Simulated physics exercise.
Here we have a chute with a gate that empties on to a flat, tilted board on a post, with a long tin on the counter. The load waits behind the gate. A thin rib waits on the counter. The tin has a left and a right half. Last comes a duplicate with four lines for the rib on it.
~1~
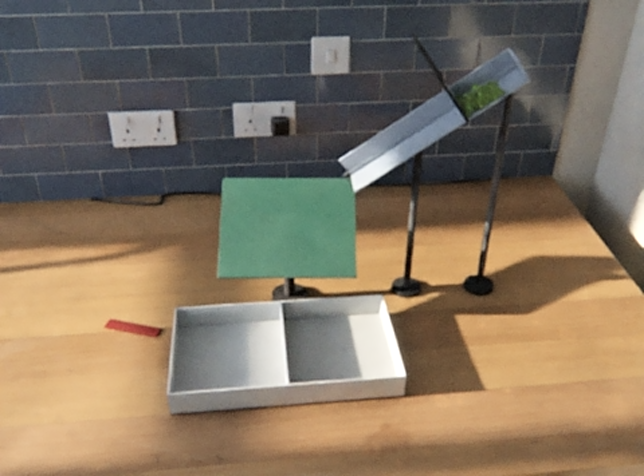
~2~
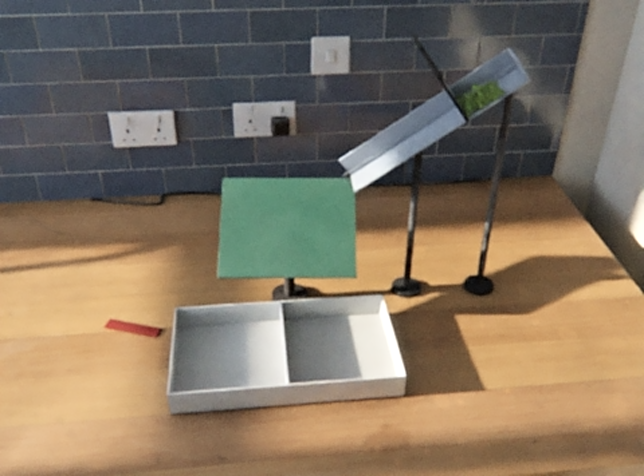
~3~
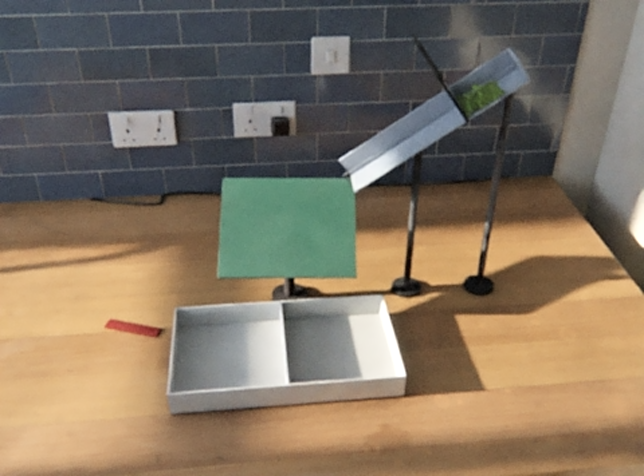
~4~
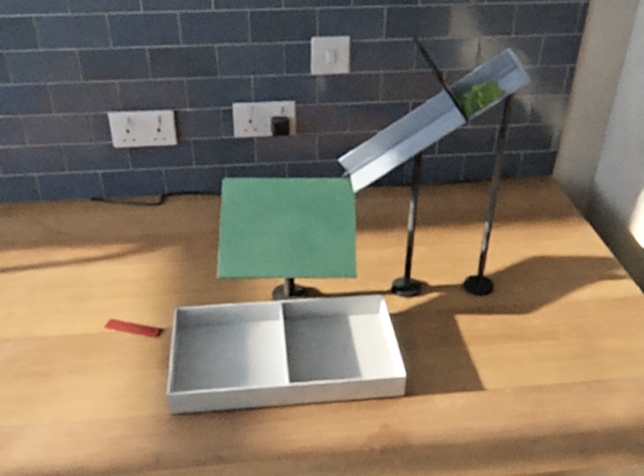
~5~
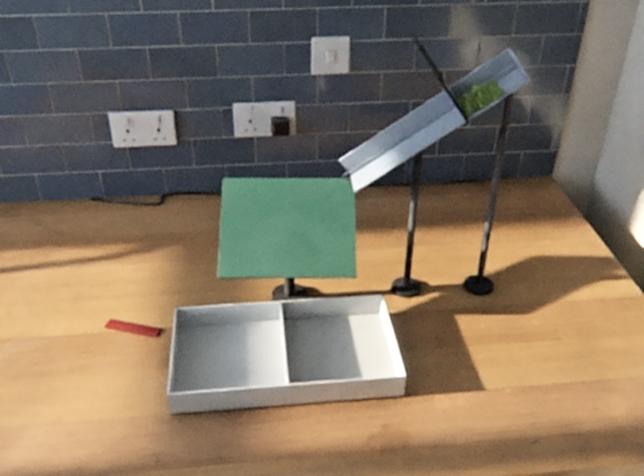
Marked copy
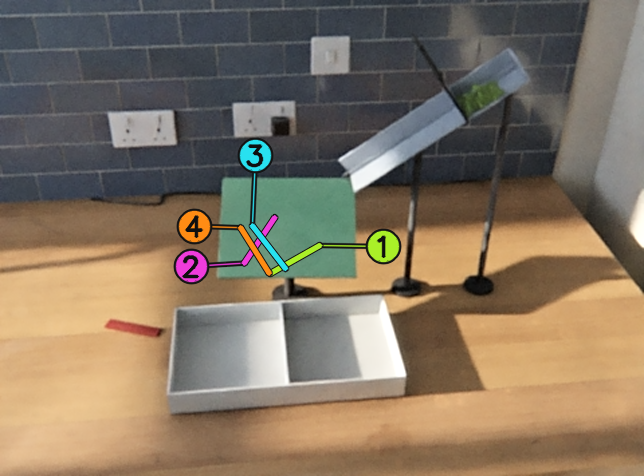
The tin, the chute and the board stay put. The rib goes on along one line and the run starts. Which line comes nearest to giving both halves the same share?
Best: 4.
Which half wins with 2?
More lands on the left.
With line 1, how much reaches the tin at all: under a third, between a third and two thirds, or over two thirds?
Line 1 gives over two thirds.
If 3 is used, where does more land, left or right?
More lands on the right.
On the marked copy, line 1 from (319, 245) to (270, 273); line 2 from (274, 217) to (244, 263); line 3 from (252, 225) to (285, 268); line 4 from (240, 227) to (269, 273).
Choosing 1, of what is caught, the whole lot in the left half, none at all in the right.
Choosing 2, of what is caught, all but a few in the left half, a small share in the right.
Choosing 3, of what is caught, a small share in the left half, the bulk in the right.
Choosing 4, of what is caught, close to half in the left half, close to half in the right.
